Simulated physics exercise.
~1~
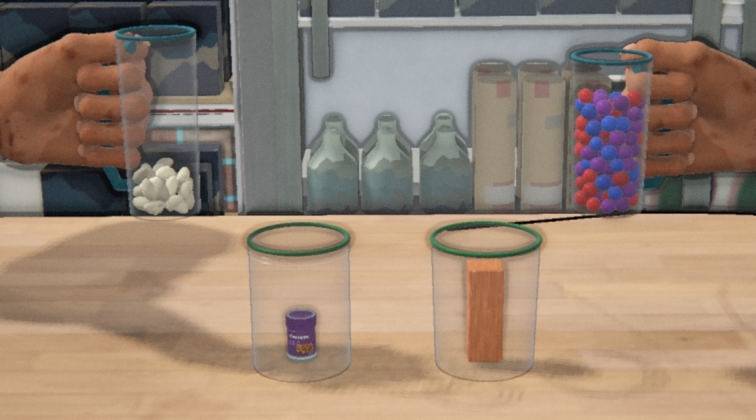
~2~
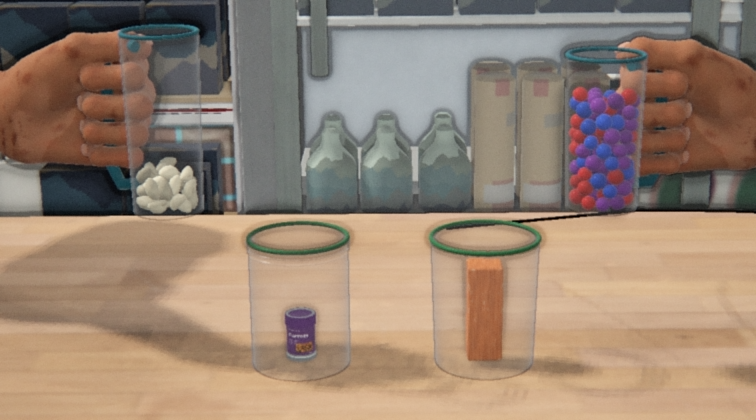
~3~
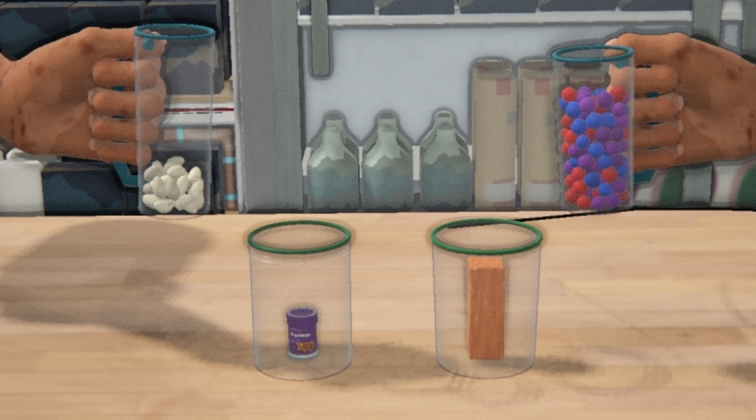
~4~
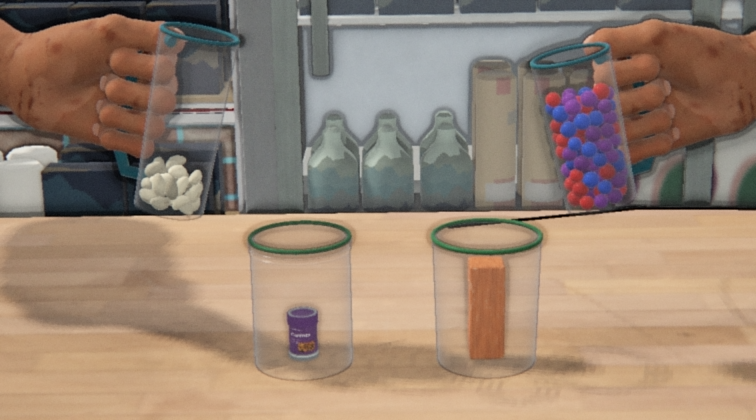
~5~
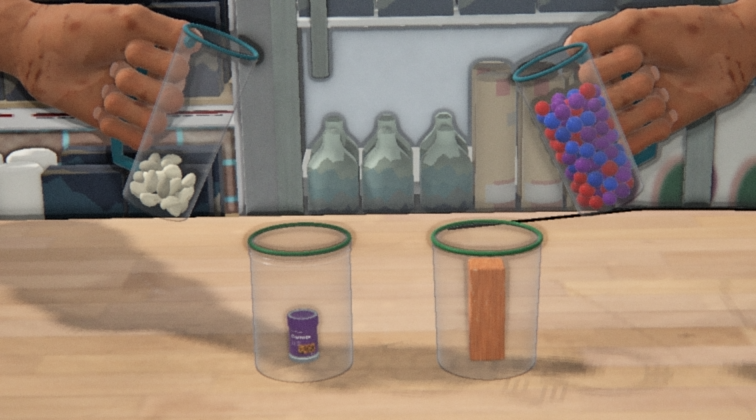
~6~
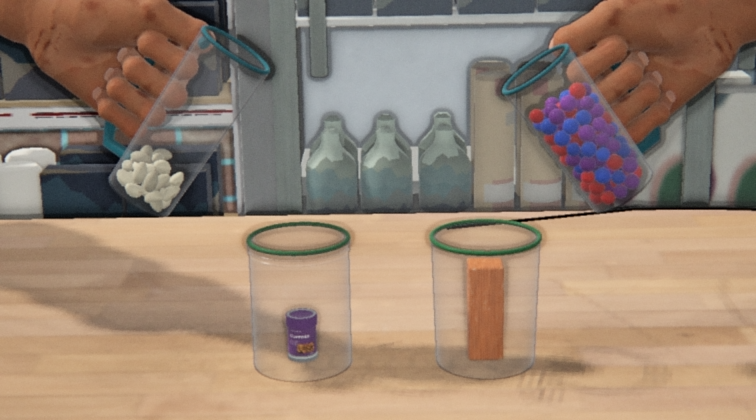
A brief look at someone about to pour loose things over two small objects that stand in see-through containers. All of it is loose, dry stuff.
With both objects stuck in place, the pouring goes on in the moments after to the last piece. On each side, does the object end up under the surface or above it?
Left thing: Above, right thing: Above.
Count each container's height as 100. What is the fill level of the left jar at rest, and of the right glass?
Level check: Left near 20 %, right near 55 %.
Then, 0.48 s later than the last frame, left jar empty, all of its cupful still in the cup; right glass empty, all of its cupful still in the cup.
Then, 0.89 s later than the last frame, left jar empty, all of its cupful still in the cup; right glass nearly empty, roughly two thirds of its cupful still in the cup.
Then, 1.25 s later than the last frame, left jar nearly empty, none of its cupful still in the cup; right glass a third full, none of its cupful still in the cup, two pieces on the table.
When it is over, left jar a quarter full (surface near (302, 332)), nothing beside it; right glass half full (surface near (485, 288)), two pieces on the table; the left thing is still showing; the right thing is still showing.
